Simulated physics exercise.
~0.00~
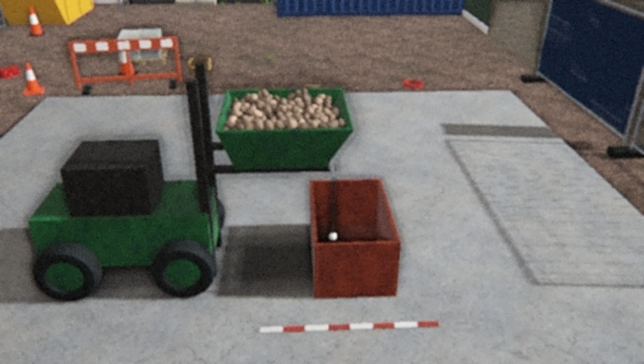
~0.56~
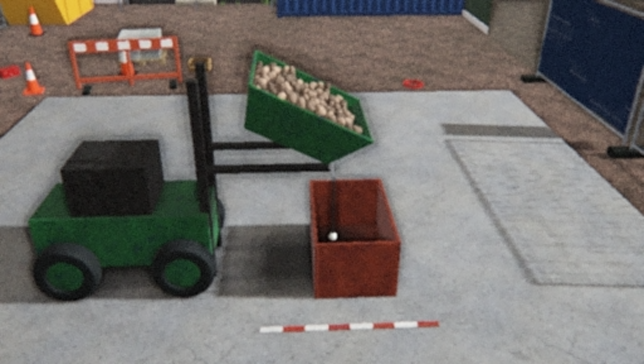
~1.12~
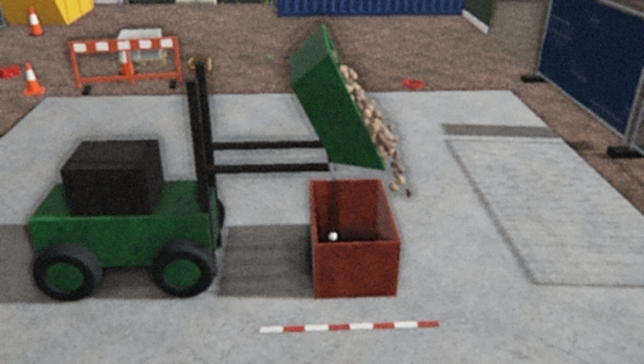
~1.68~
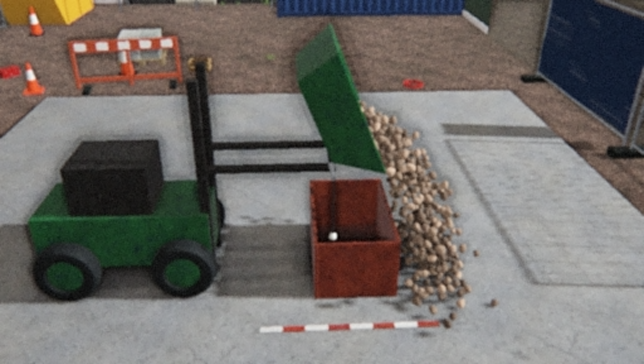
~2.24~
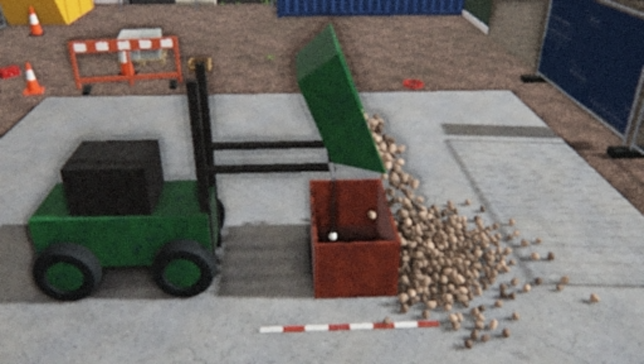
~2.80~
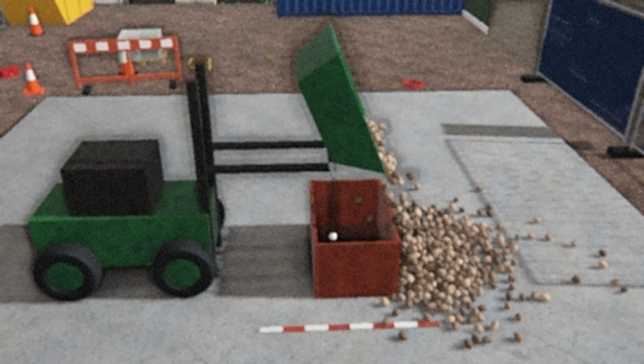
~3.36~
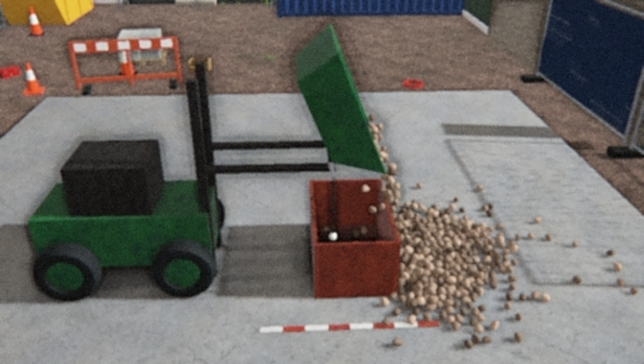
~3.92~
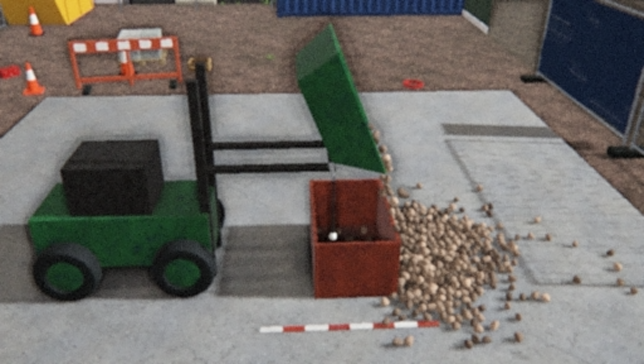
On a concrete pad at a work yard, a green forklift tips its raised green skip steeply to the right, and rounded stones pour mostly past the red bin, ending in a spread heap beside it while the skip stays tilted and the bin remains nearly empty.
